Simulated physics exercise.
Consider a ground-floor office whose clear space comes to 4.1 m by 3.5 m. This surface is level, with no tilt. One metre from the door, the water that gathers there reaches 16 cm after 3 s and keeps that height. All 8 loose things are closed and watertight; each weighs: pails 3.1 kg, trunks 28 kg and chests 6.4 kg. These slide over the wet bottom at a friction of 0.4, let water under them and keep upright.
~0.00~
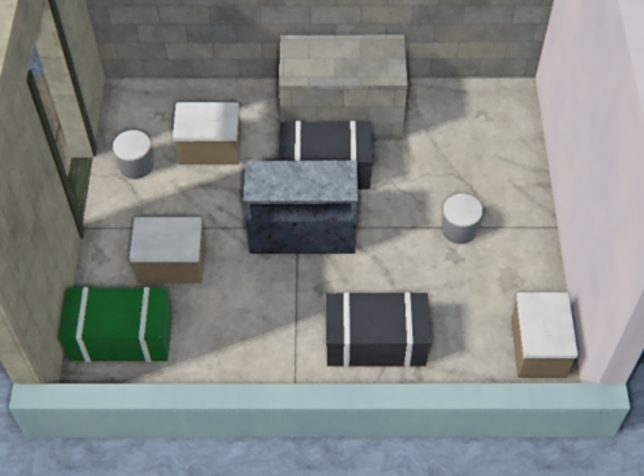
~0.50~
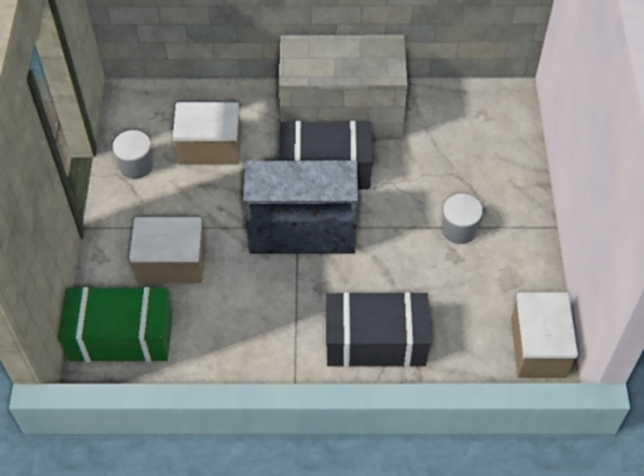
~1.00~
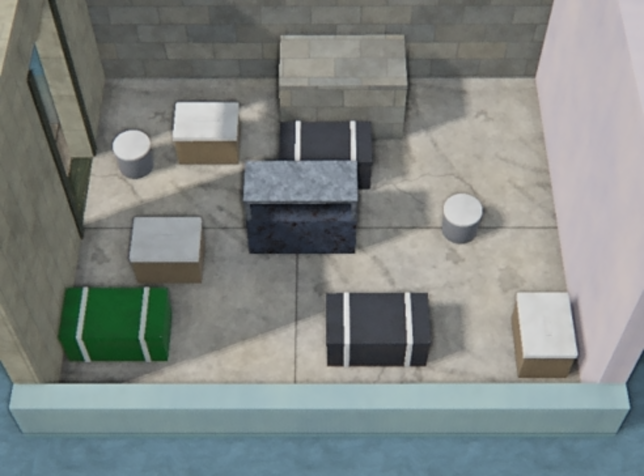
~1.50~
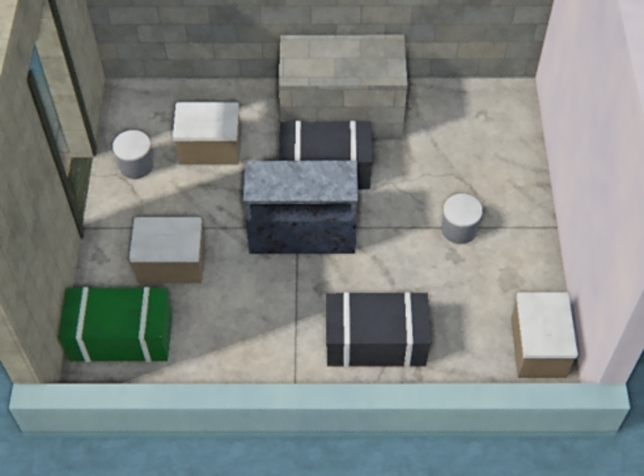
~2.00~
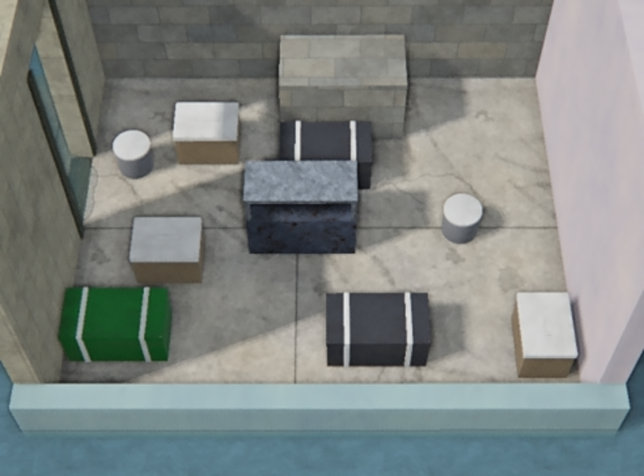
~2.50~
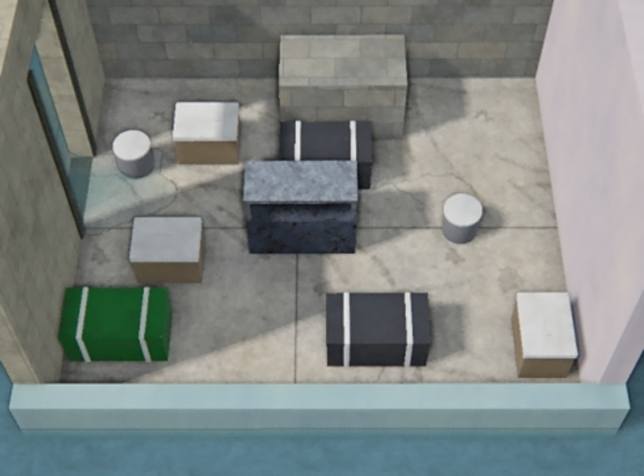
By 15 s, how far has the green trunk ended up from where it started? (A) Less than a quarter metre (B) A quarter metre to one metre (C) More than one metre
A, less than a quarter metre.
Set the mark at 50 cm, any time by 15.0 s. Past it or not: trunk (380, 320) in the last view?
Below.
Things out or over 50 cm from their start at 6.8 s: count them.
The number I get is 3.
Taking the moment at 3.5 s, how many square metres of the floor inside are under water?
My estimate is roughly 2.0 m2.
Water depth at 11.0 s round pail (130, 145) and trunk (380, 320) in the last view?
First roughly 8 cm, second roughly 5 cm.
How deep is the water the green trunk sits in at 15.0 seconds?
About 7 cm.
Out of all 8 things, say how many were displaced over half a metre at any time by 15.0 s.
6.
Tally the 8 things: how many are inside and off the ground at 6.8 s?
At that point I count 2.
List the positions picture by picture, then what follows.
The green trunk at (113, 312) rests on the ground; water covers 0.0 m2; 0 of 8 have shifted, in the first picture.
The green trunk at (113, 312), on the bottom; water covers 0.0 m2; 0 of 8 have shifted, in the second picture.
The green trunk at (113, 312), on the bottom; 0.0 m2 under water; 0 of 8 have shifted, in the third picture.
The green trunk at (113, 312) rests on the ground; water covers 0.0 m2; 0 of 8 have shifted, in the fourth picture.
The green trunk at (113, 312) rests on the ground; 0.0 m2 under water; 0 of 8 have shifted, in the fifth picture.
The green trunk at (113, 312) rests on the ground; water covers 0.4 m2; 0 of 8 have shifted, in the sixth picture.
After 3.5 s the green trunk is near (113, 312), 0.0 m from its start, aground; 0 afloat.
After 6.8 s the green trunk is near (113, 313), 0.0 m from its start, aground; 2 afloat.
After 11.0 s the green trunk is near (113, 313), 0.0 m from its start, aground; 5 afloat.
After 15.0 s the green trunk is near (112, 310), 0.0 m from its start, aground; 7 afloat.
